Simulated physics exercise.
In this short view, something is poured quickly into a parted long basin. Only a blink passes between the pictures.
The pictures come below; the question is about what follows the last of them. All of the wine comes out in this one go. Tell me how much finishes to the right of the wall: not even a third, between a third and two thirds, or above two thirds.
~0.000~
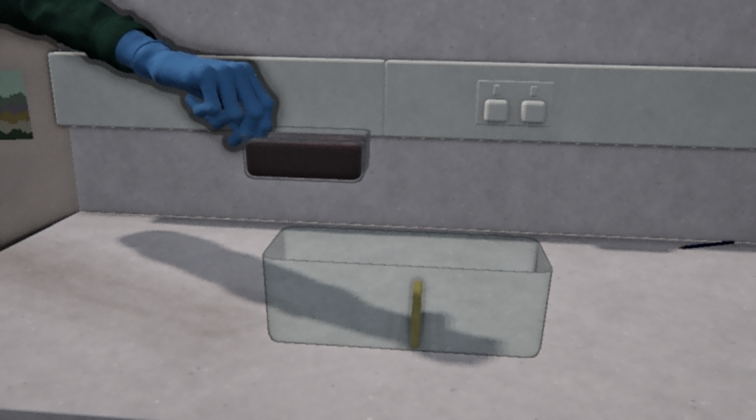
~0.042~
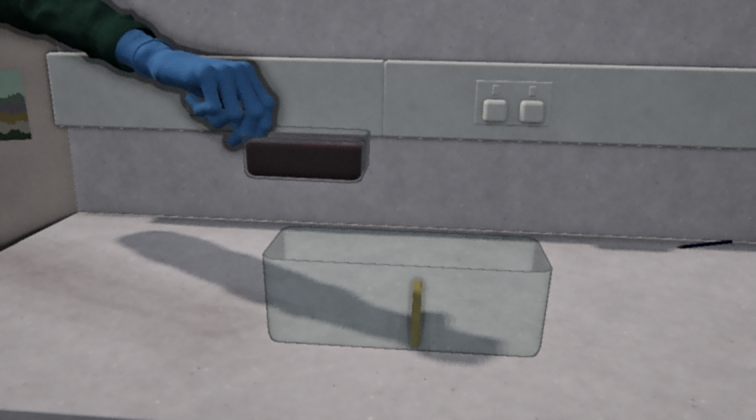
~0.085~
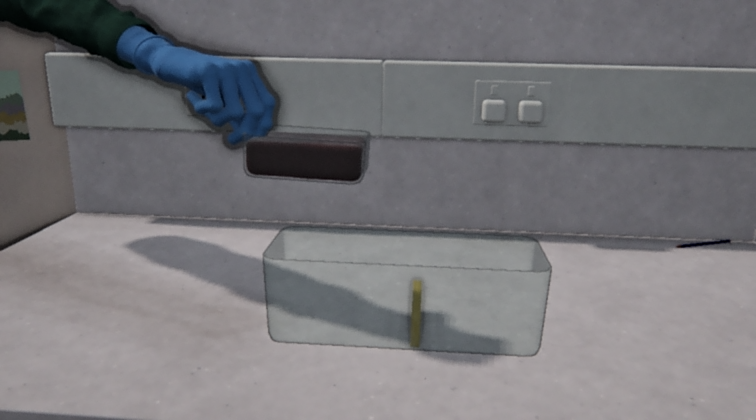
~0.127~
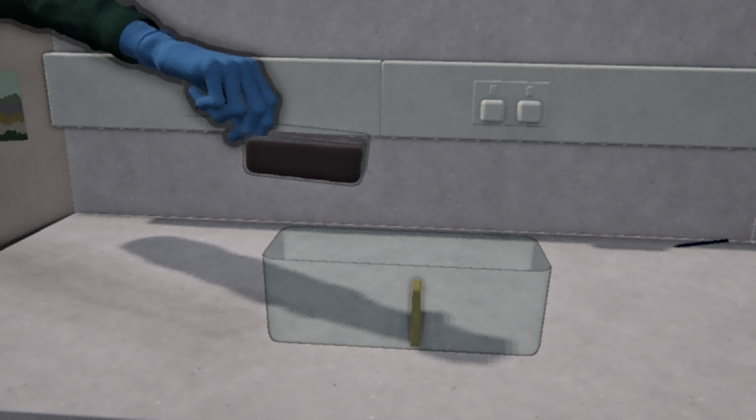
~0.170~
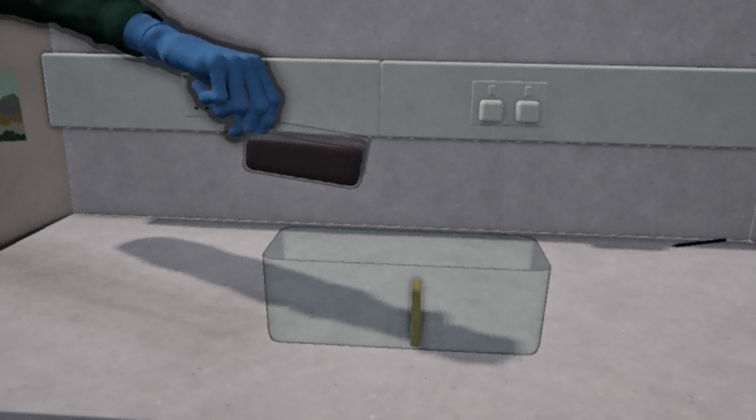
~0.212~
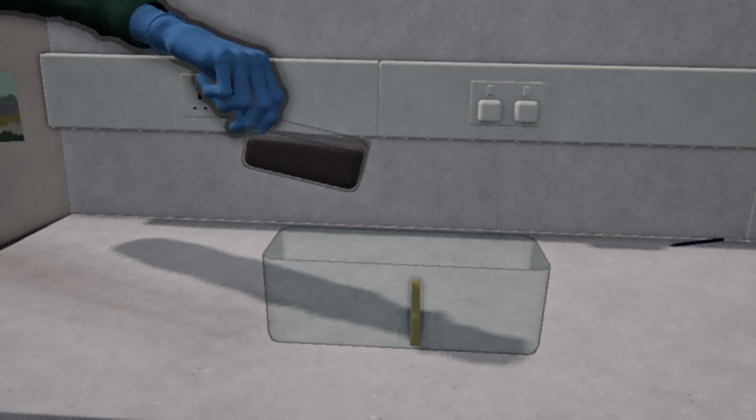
It works out to between a third and two thirds.
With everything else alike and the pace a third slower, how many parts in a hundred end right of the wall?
I'd say roughly 50 in every hundred ends up there.
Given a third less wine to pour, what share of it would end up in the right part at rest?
Roughly 10 in a hundred.
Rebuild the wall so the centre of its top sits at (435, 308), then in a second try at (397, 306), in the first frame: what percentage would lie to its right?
Try one about 15 %, try two about 65 %.
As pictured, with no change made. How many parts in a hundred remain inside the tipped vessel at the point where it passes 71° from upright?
Near 25 in a hundred still remains.
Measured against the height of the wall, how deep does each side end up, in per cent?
On the left it's around 30 per cent; on the right, 30 per cent.
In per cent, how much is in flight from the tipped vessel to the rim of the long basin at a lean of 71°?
45 %.
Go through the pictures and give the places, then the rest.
In the first picture, tilt 0°; pouring edge (367, 137); surface from (254, 137) to (366, 141); the long basin's rim runs from (273, 242) to (544, 256); the wall's top is at (417, 300).
In the second picture, tilt 0°; pouring edge (367, 137); surface from (254, 137) to (366, 142).
In the third picture, tilt 2°; pouring edge (367, 139); surface from (254, 137) to (366, 142).
In the fourth picture, tilt 4°; pouring edge (367, 141); surface from (254, 136) to (366, 144).
In the fifth picture, tilt 8°; pouring edge (368, 145); surface from (255, 135) to (367, 144).
In the sixth picture, tilt 12°; pouring edge (368, 149); surface from (255, 135) to (368, 145).
Then, 0.60 s in, the tilt is 71° and 23 per cent is still to pour, 13 is left of the wall and 17 right of it.
Then, 0.88 s in, the tilt is 105° and 4 per cent is still to pour, 44 is left of the wall and 44 right of it.
Then, 1.17 s in, the tilt is 108° and 0 per cent is still to pour, 50 is left of the wall and 44 right of it.
Then, 1.49 s in, the tilt is 108° and 0 per cent is still to pour, 50 is left of the wall and 44 right of it.
Finally, 50 per cent lies left of the wall, 44 right of it and 6 outside.
